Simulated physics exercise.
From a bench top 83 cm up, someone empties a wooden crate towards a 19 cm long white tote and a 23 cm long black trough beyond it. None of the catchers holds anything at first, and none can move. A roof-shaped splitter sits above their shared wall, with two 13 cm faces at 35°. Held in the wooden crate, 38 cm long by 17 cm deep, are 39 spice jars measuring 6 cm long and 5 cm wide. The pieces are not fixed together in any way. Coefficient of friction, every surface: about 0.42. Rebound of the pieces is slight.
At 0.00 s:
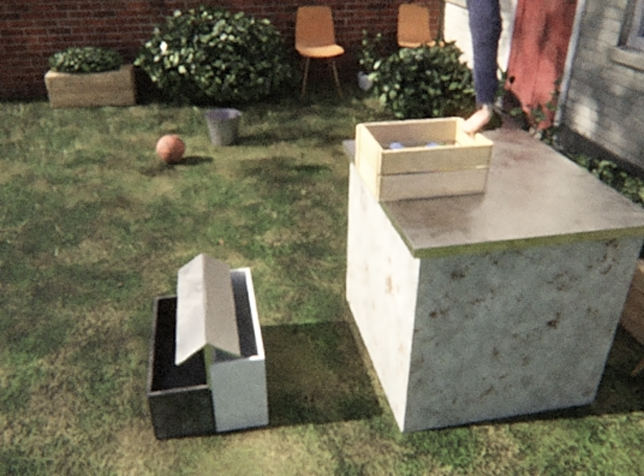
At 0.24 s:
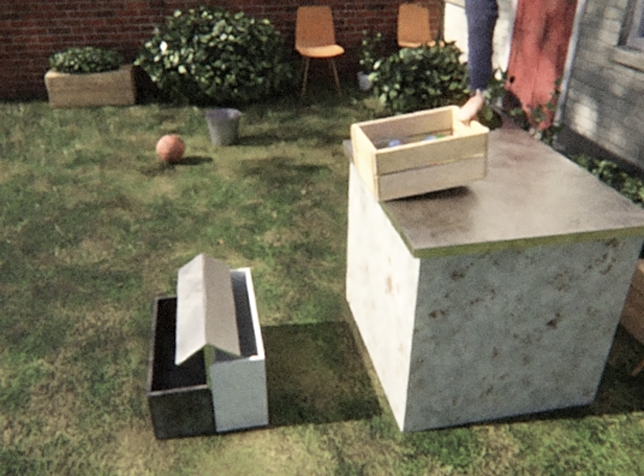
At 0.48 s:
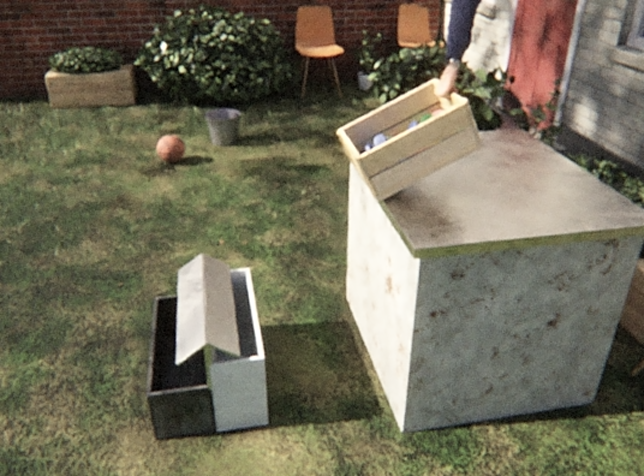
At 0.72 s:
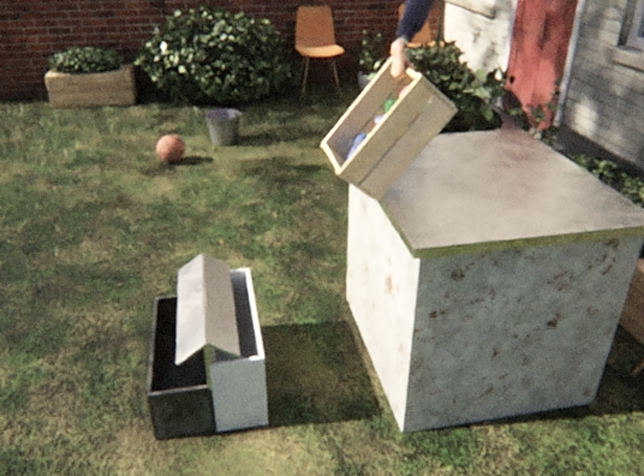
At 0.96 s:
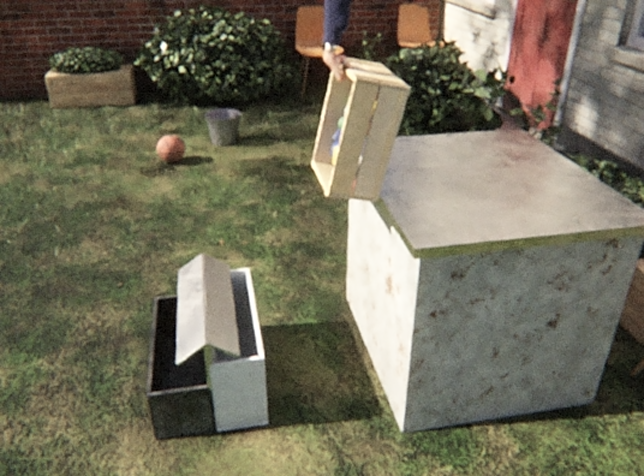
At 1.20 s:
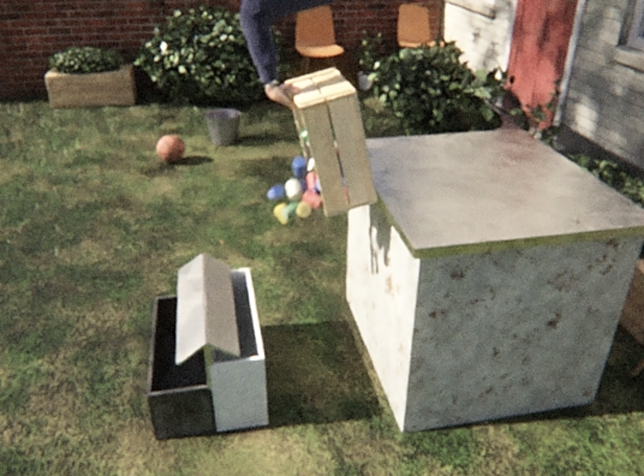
A wooden crate on a bench top was lifted at one end by someone's hand and tipped steadily to the left until it was past upright, and several small colourful objects tumbled out.
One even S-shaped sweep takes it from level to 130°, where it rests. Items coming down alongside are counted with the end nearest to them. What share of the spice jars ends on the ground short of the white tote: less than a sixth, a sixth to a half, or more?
Above one half of them end up on the ground short of the white tote.
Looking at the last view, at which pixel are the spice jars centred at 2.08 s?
(283, 364).
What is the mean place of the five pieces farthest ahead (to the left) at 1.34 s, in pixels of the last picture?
They'd be centred about (259, 281) in the last picture.
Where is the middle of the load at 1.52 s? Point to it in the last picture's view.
Estimated centre in the last picture: (280, 306).
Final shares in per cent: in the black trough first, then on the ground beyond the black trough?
Roughly 0 % for the first place and 0 % for the second.
After 1.34 s, tilt 115°; 19 still in the wooden crate and 20 in the air.
After 1.52 s, tilt 126°; 8 still in the wooden crate, 4 in the white tote, 8 on the ground short of the white tote and 19 in the air.
After 1.76 s, tilt 130°; 5 in the white tote, 23 on the ground short of the white tote and 11 in the air.
When it is over (at 2.08 s), 5 in the white tote and 34 on the ground short of the white tote. Asked share, 34 of 39, 87 per cent.
